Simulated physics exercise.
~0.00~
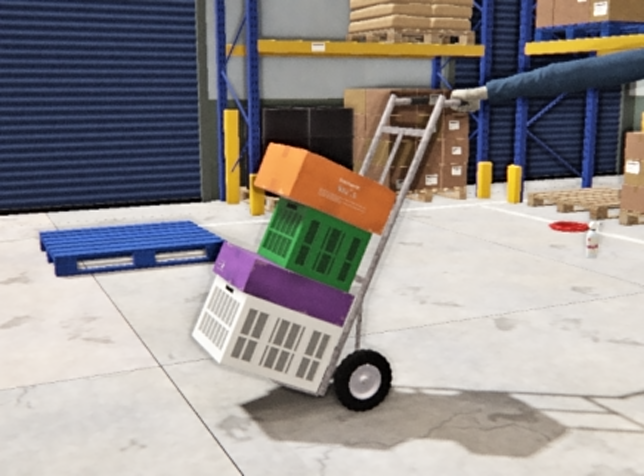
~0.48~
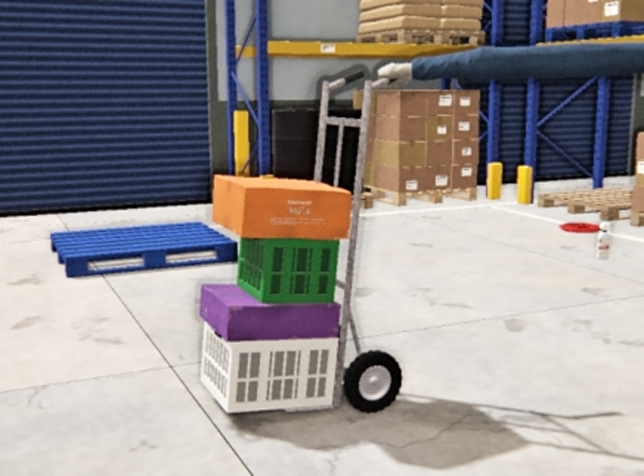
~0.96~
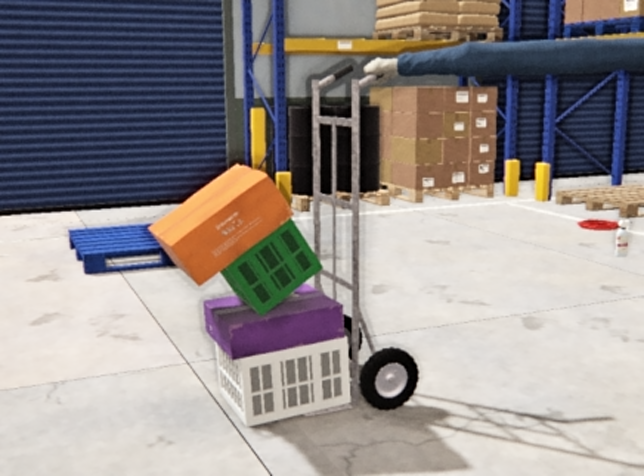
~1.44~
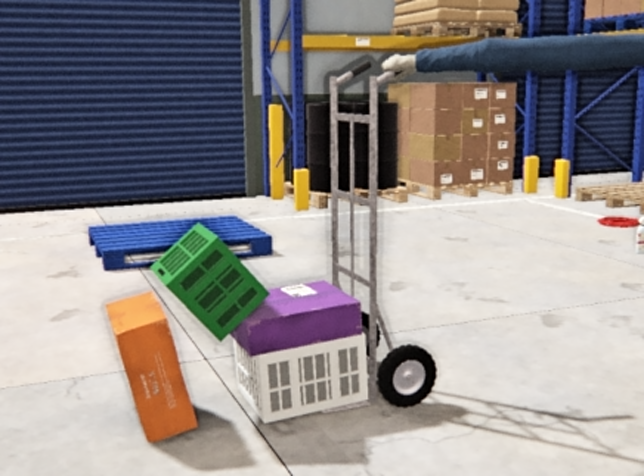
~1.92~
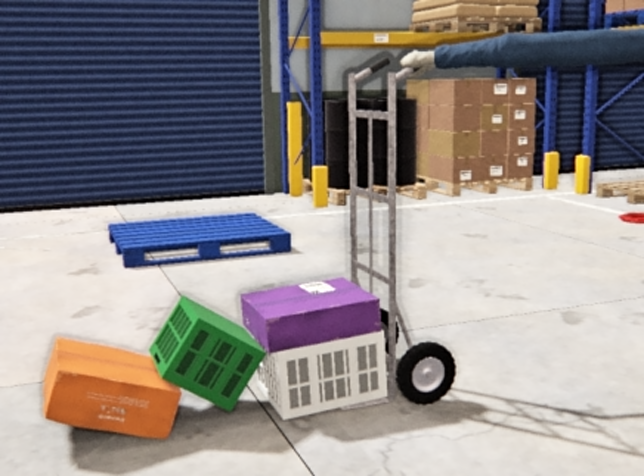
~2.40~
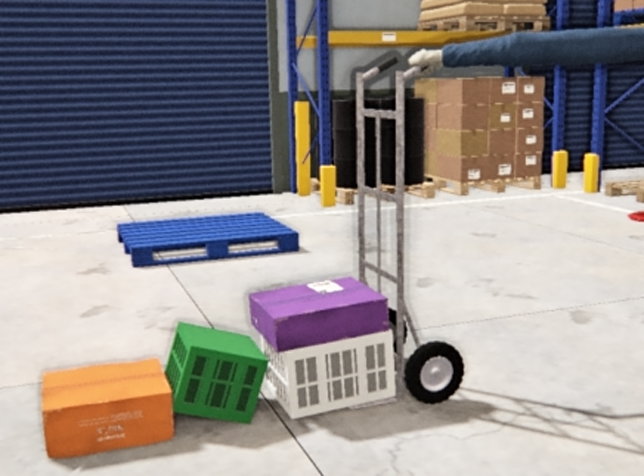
In a warehouse with blue racking and a dark blue roller door, seen from the side, a sleeved arm at the right holds the handle of a tilted sack truck. It carries a white crate at the bottom, then a purple parcel, a green crate and an orange box on top, with a blue pallet behind at the left. The truck swings upright, and the orange box and green crate tip forward to the left. The orange box drops to the floor first, and the green crate rolls off after it. Both come to rest left of the upright truck, while the purple parcel stays on the white crate.
